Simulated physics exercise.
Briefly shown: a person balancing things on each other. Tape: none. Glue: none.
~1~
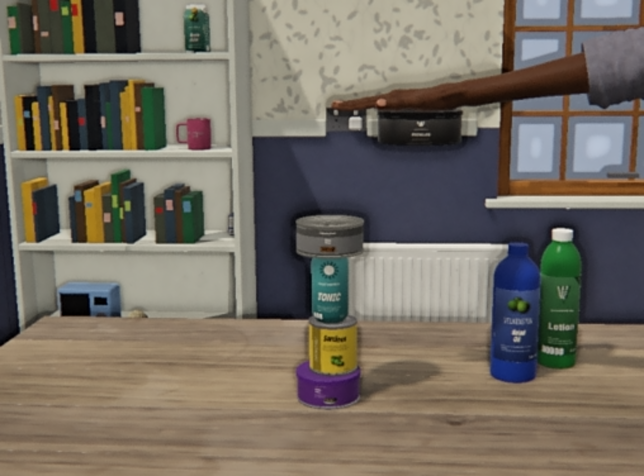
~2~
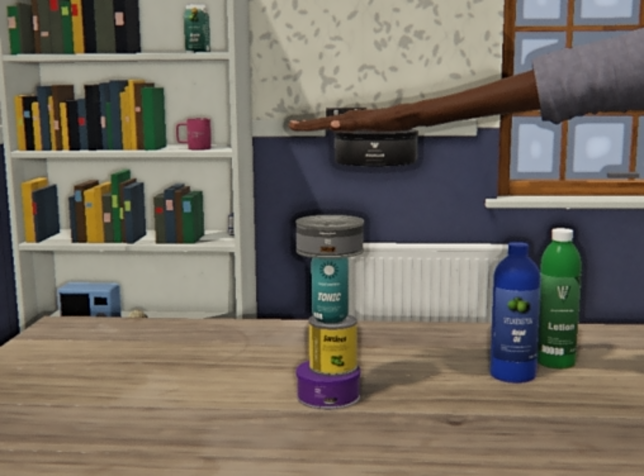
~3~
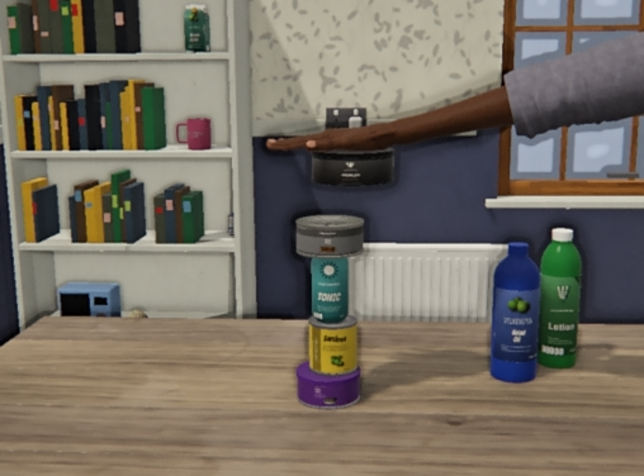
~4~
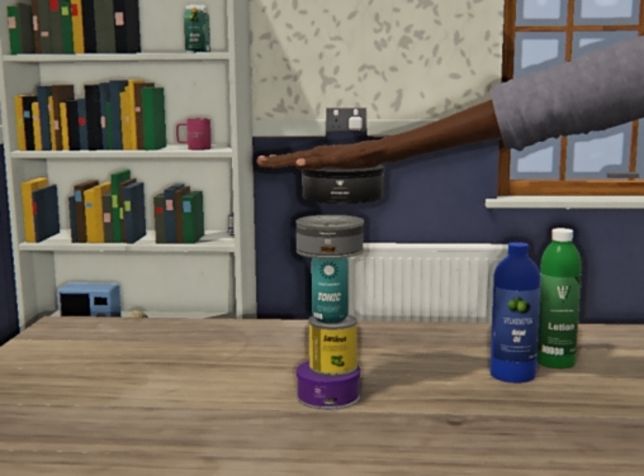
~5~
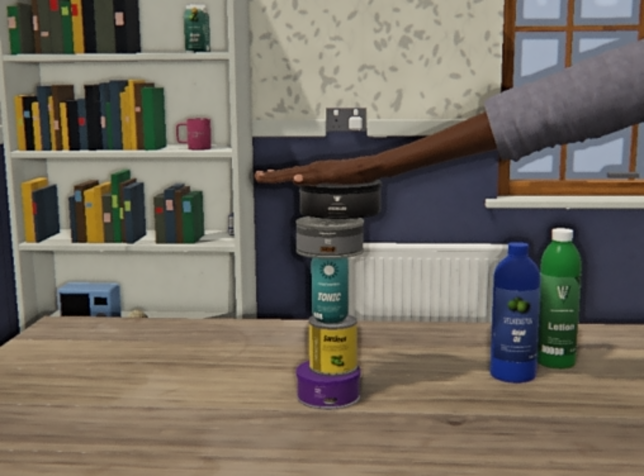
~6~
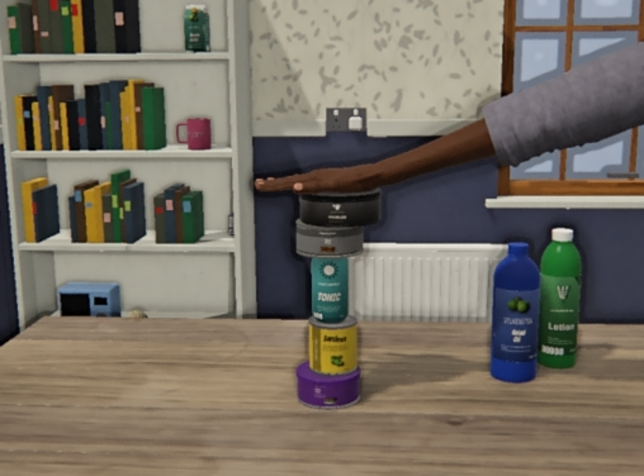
In the video, a hand holding a black tub from above moves left and down over a stack of containers on a wooden table, then lowers the tub onto the grey one at the top, its palm staying over it.
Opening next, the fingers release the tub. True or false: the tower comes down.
False.
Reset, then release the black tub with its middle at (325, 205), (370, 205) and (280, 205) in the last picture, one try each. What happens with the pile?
Result per try: First still standing, second toppled, third toppled.
Then, 0.20 s on from there, things are still on the move.
Then, 0.30 s on from there, no change.
Then, 0.80 s on from there, black tub resting near (341, 206).
In the end, all 7 unmoved. At the end, from the last picture's camera, black tub near (341, 206). The pile stays up.
